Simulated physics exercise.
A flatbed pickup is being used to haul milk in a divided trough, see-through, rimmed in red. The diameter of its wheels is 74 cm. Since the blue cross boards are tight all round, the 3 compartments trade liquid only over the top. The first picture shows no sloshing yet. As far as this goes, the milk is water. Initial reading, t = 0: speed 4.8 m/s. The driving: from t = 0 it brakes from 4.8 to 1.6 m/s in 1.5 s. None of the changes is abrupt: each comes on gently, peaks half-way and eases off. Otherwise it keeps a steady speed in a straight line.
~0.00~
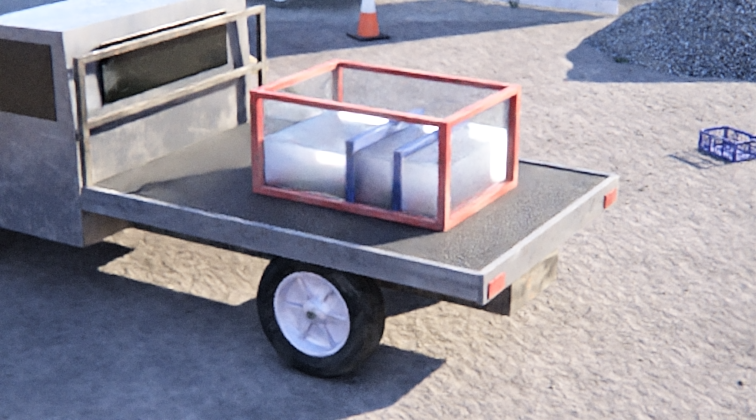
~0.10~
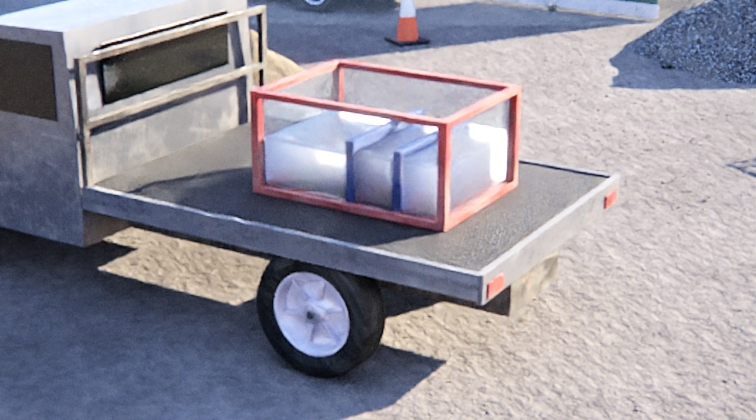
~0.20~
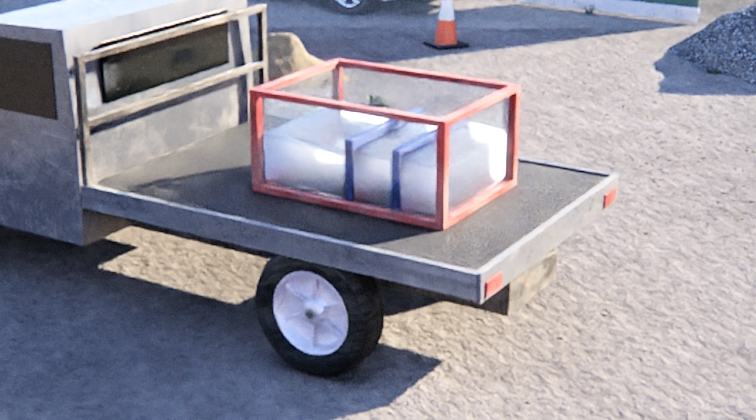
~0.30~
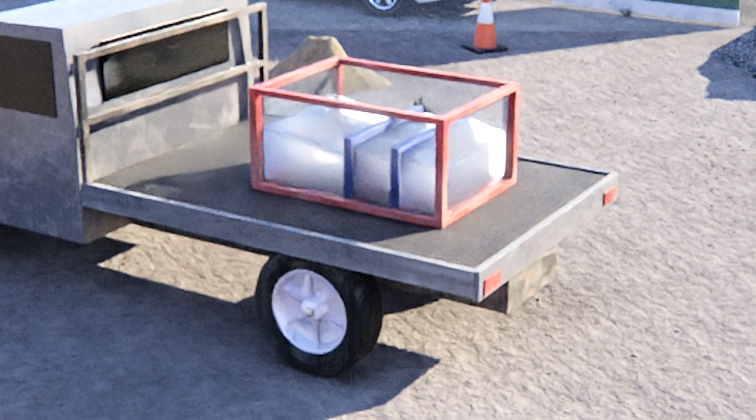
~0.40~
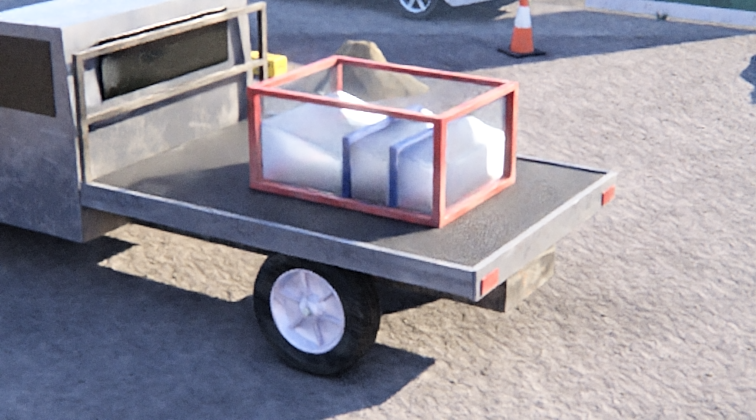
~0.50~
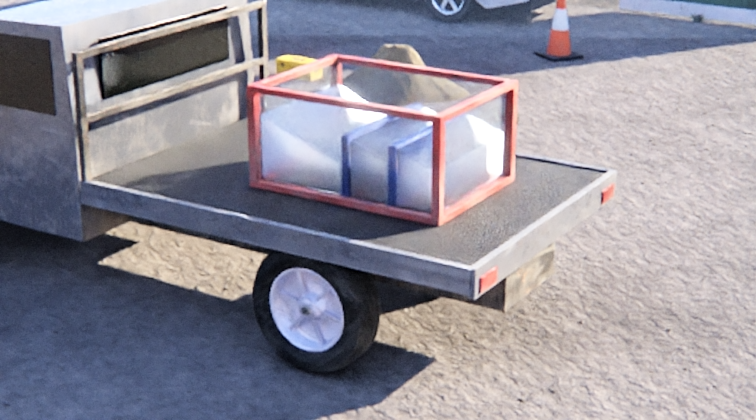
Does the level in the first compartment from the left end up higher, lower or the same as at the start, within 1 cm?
It ends up the same.
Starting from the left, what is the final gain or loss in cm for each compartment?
From the left: 0, 0, 0.
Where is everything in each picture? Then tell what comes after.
Levels, left to right, (311, 139), (380, 151), (428, 160); board top at (349, 142) and (397, 152); the front is on the left, levels are read along the near wall; a wheel hub at (307, 317), in the first frame.
Levels, left to right, (311, 139), (380, 152), (428, 160), in the second frame.
Levels, left to right, (310, 138), (379, 150), (427, 159), in the third frame.
Levels, left to right, (310, 135), (378, 148), (426, 158), in the fourth frame.
Levels, left to right, (308, 136), (376, 147), (424, 157), in the fifth frame.
Levels, left to right, (308, 135), (375, 146), (423, 155); a wheel hub at (302, 313), in the sixth frame.
By 0.90 s the compartments hold 30, 30, 30 cm, left to right.
By 1.40 s the compartments hold 30, 30, 30 cm, left to right.
By 2.00 s the compartments hold 30, 30, 30 cm, left to right.
By 4.49 s the compartments hold 30, 30, 30 cm, left to right.
